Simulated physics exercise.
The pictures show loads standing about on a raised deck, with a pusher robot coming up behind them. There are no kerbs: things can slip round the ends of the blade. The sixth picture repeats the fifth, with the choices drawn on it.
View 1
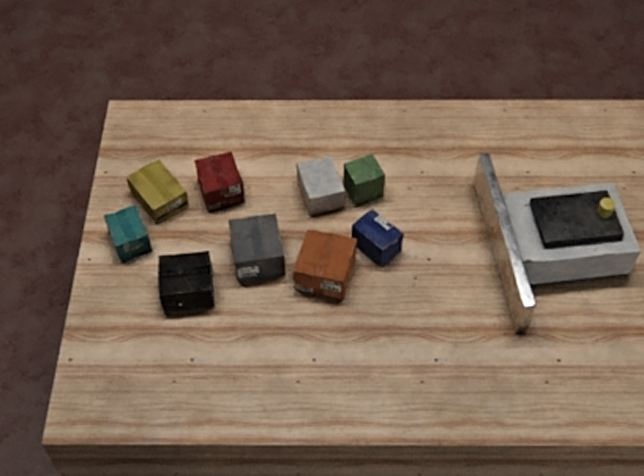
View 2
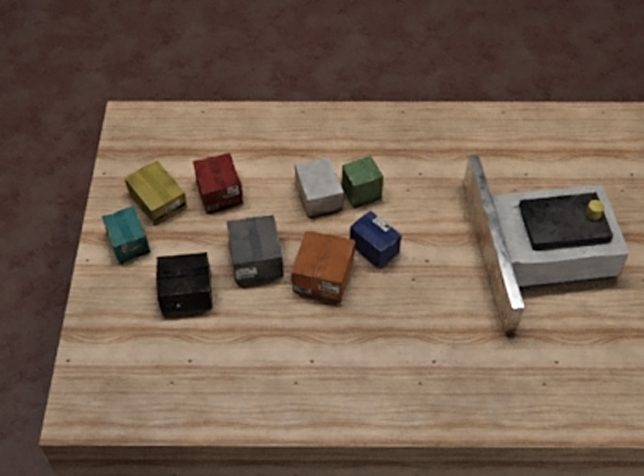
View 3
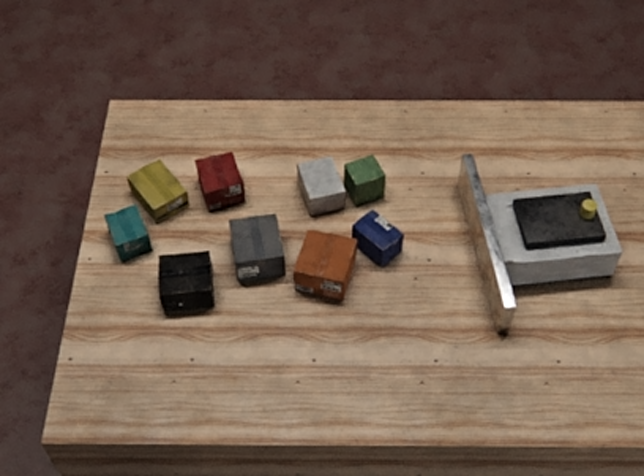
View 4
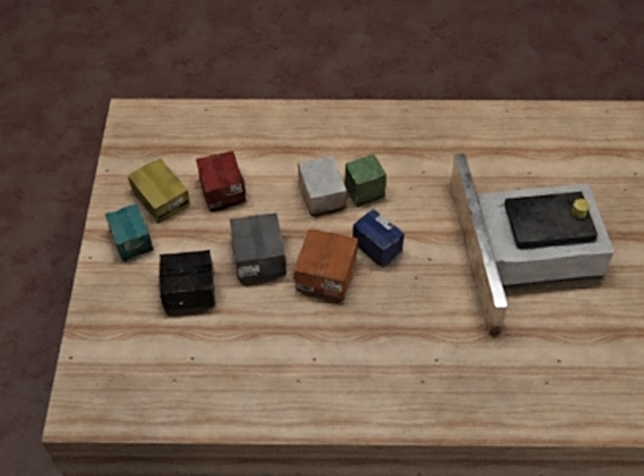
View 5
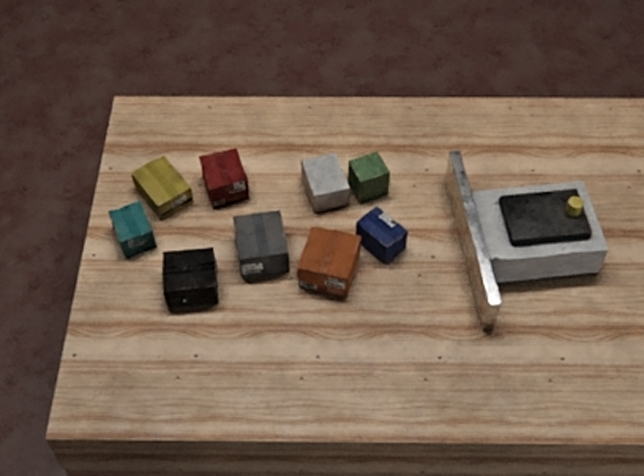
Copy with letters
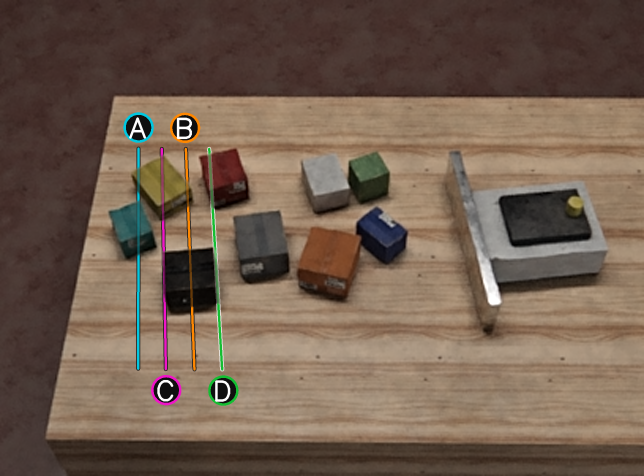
White and black machine with a wide front blade creeping left across a wooden platform toward nine scattered, motionless coloured boxes.
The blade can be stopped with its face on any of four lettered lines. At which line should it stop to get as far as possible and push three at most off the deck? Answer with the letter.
Line C.
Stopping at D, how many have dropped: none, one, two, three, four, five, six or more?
One.
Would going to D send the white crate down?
By then, no.
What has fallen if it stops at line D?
The yellow parcel.
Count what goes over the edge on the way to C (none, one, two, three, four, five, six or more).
In all, three.
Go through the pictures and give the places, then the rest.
In the first picture, green crate (364, 180); yellow parcel (158, 191); robot (570, 218).
In the second picture, robot (559, 220); orange parcel (323, 266).
In the third picture, robot (553, 219); turquoise parcel (128, 232).
In the fourth picture, robot (544, 218); black parcel (187, 280).
In the fifth picture, robot (538, 216); green crate (368, 177); yellow parcel (162, 187); blue box (381, 235).
On the copy, A at (138, 249); B at (190, 250); C at (164, 250); D at (215, 250).
On C. First, robot (427, 215); green crate (329, 178); white crate (295, 183).
Then, robot (314, 215); yellow parcel (113, 183); turquoise parcel (128, 230).
Finally, robot (228, 214); red parcel over the edge; yellow parcel over the edge; three fallen.
By contrast, A drops six; B is within the limit but short; D is within the limit but short.
